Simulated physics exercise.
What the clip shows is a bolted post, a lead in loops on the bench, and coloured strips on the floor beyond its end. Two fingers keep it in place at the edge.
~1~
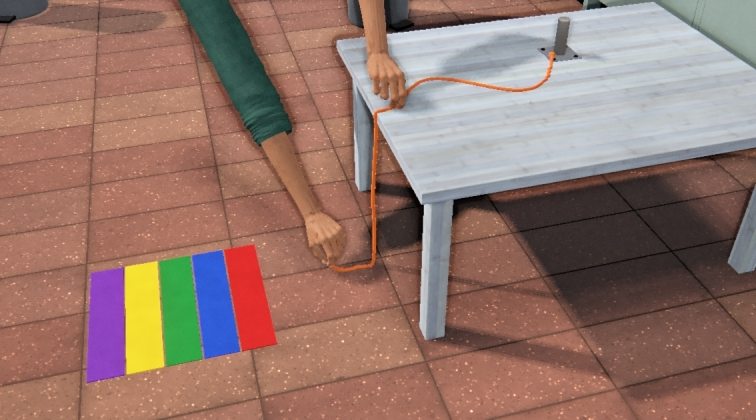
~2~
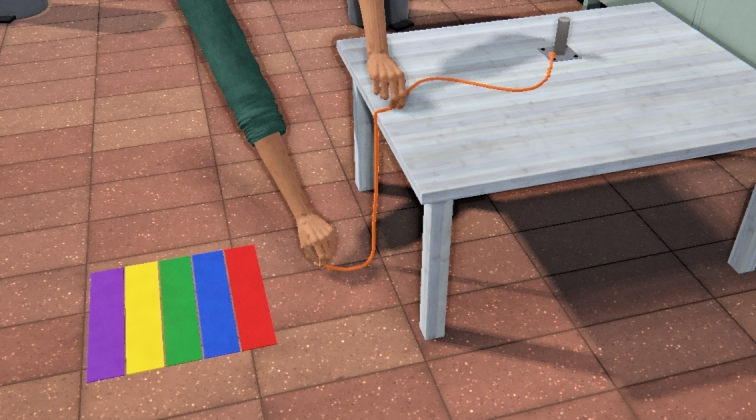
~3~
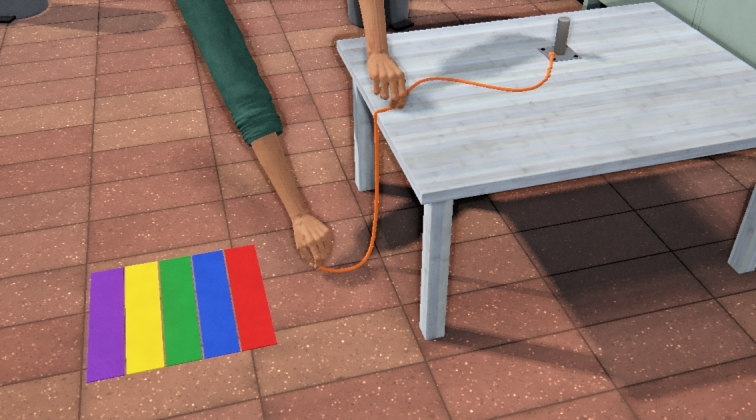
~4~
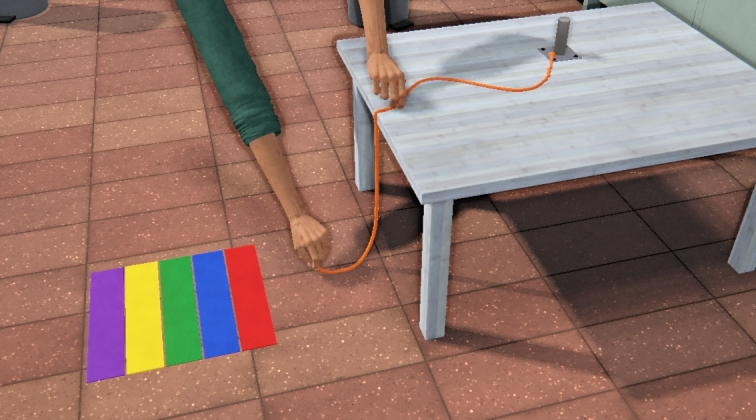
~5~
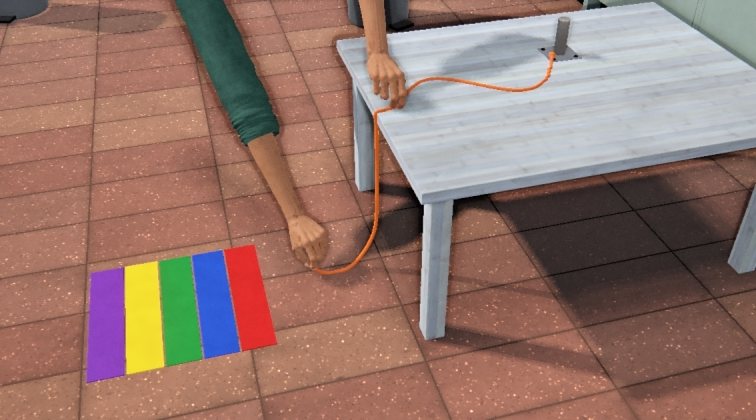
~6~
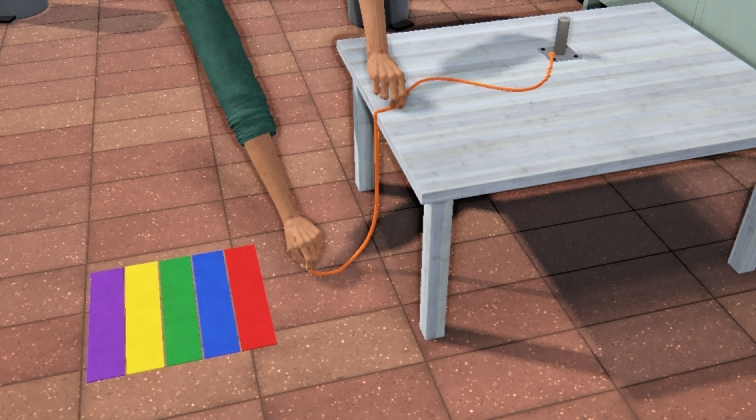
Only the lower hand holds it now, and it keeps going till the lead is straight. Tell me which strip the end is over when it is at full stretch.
It is over the yellow strip.
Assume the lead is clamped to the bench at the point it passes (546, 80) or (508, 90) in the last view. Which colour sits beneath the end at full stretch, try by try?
Try 1: Green; try 2: Green.
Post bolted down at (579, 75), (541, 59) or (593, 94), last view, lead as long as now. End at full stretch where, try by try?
Try by try, about (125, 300), (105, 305) and (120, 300).
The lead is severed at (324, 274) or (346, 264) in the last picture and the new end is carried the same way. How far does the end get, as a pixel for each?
First (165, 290), then (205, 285).
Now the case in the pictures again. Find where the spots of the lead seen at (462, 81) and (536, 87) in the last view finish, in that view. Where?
End points: Roughly (425, 90); roughly (489, 72).
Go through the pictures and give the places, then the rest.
End (328, 263); red (256, 327); blue (219, 334); green (183, 342); yellow (144, 349); purple (106, 357), in the first frame.
End (320, 264); lead through (549, 70) (500, 89) (424, 81) (378, 115) (376, 187) (374, 247), in the second frame.
End (315, 265), in the third frame.
End (313, 265); lead through (549, 70) (500, 89) (424, 81) (378, 115) (377, 187) (369, 248), in the fourth frame.
End (311, 266), in the fifth frame.
End (307, 267); lead through (549, 70) (500, 89) (424, 81) (378, 115) (377, 187) (362, 247), in the sixth frame.
Soon after, end near (205, 285); over blue.
After that, end near (163, 293); over green.
At the stop, end near (138, 298); over yellow. It halts on the yellow strip.
